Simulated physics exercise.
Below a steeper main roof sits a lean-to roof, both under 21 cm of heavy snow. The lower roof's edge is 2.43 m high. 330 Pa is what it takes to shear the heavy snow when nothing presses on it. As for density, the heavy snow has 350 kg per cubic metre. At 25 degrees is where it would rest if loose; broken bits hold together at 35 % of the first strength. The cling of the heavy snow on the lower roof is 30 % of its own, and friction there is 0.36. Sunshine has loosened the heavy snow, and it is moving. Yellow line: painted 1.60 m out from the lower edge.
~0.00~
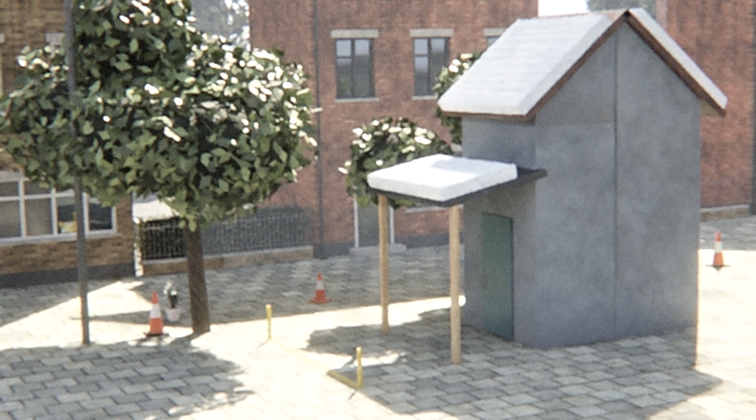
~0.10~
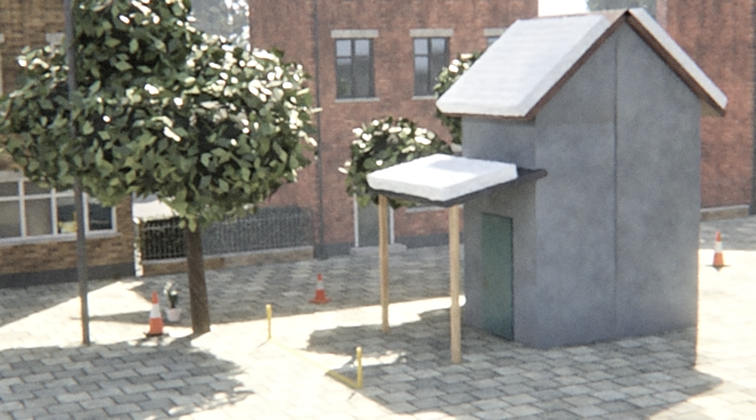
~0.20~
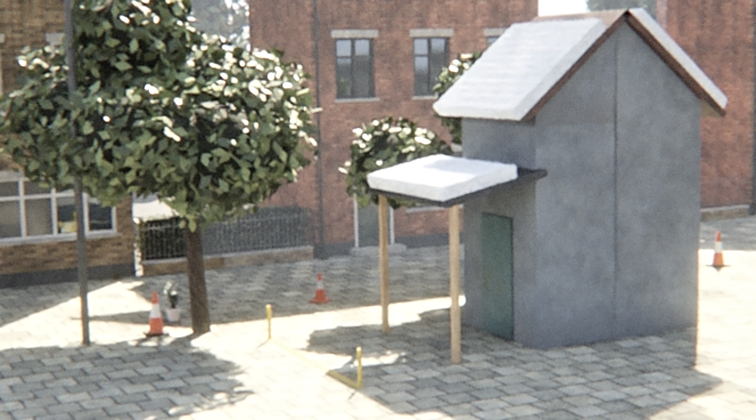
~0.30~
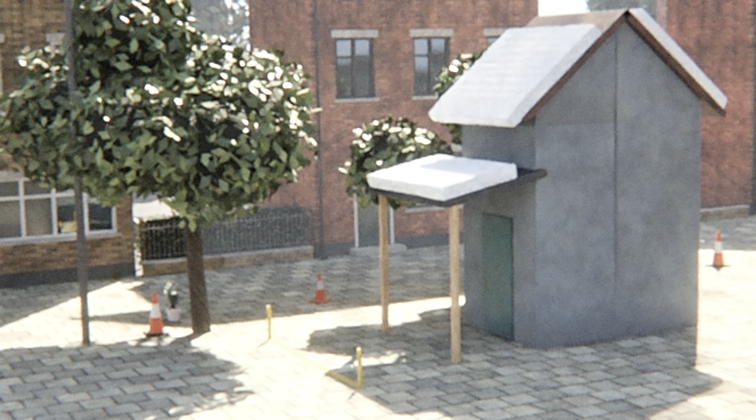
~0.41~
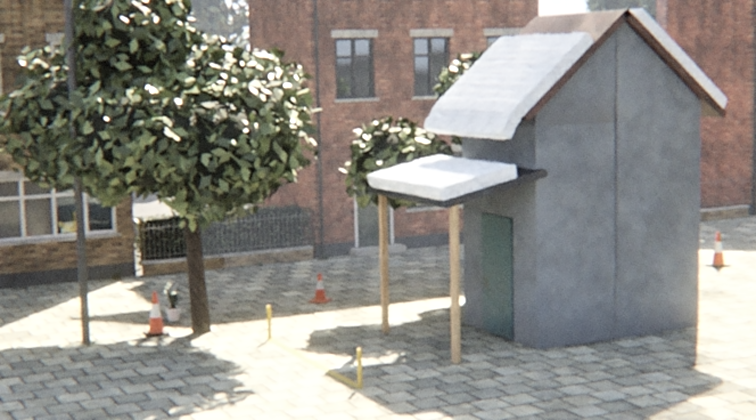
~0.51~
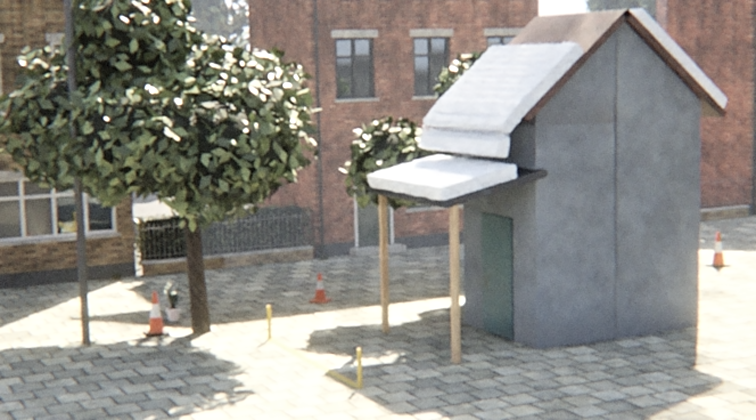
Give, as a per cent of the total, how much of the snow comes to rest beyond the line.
I would say about 37 per cent.
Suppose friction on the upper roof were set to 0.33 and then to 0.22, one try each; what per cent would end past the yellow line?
I'd expect around 30 percent, then around 35 percent.
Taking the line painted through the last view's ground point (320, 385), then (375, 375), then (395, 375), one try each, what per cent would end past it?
One by one: 25 in a hundred, 50 in a hundred, 55 in a hundred.
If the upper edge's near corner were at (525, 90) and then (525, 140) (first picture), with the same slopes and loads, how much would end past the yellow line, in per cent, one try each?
The first try gives about 45 % and the second about 20 %.
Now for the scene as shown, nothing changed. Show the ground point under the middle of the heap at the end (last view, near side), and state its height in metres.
The heap centres around (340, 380) and rises about 0.2 m.
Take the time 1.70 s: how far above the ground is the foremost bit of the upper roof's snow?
About 0.0 m.
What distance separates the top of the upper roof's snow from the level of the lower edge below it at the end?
Roughly 0.5 m.
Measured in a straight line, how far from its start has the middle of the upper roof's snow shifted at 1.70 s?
Straight-line shift: Roughly 4.2 m.
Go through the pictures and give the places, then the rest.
The first picture shows front end of the heavy snow at (523, 100).
The second picture shows front end of the heavy snow at (522, 101), its middle shifted 2.8 cm, 1 % of it past the upper edge, in one piece.
The third picture shows front end of the heavy snow at (518, 117), its middle shifted 11 cm, 5 % of it past the upper edge, in one piece.
The fourth picture shows front end of the heavy snow at (513, 111), its middle shifted 24 cm, 12 % of it past the upper edge, in one piece.
The fifth picture shows front end of the heavy snow at (506, 126), its middle shifted 43 cm, 21 % of it past the upper edge, cracking.
The sixth picture shows front end of the heavy snow at (499, 143), its middle shifted 68 cm, 33 % of it past the upper edge, cracking.
By 1.06 s, none is below the lower edge and 0 % is past the line.
By 1.70 s, 62 % is below the lower edge and 17 % is past the line.
By 2.35 s, 68 % is below the lower edge and 37 % is past the line.
By 3.00 s, 68 % is below the lower edge and 37 % is past the line.
By 3.10 s, at the end, 68 % is below the lower edge and 37 % is past the line.
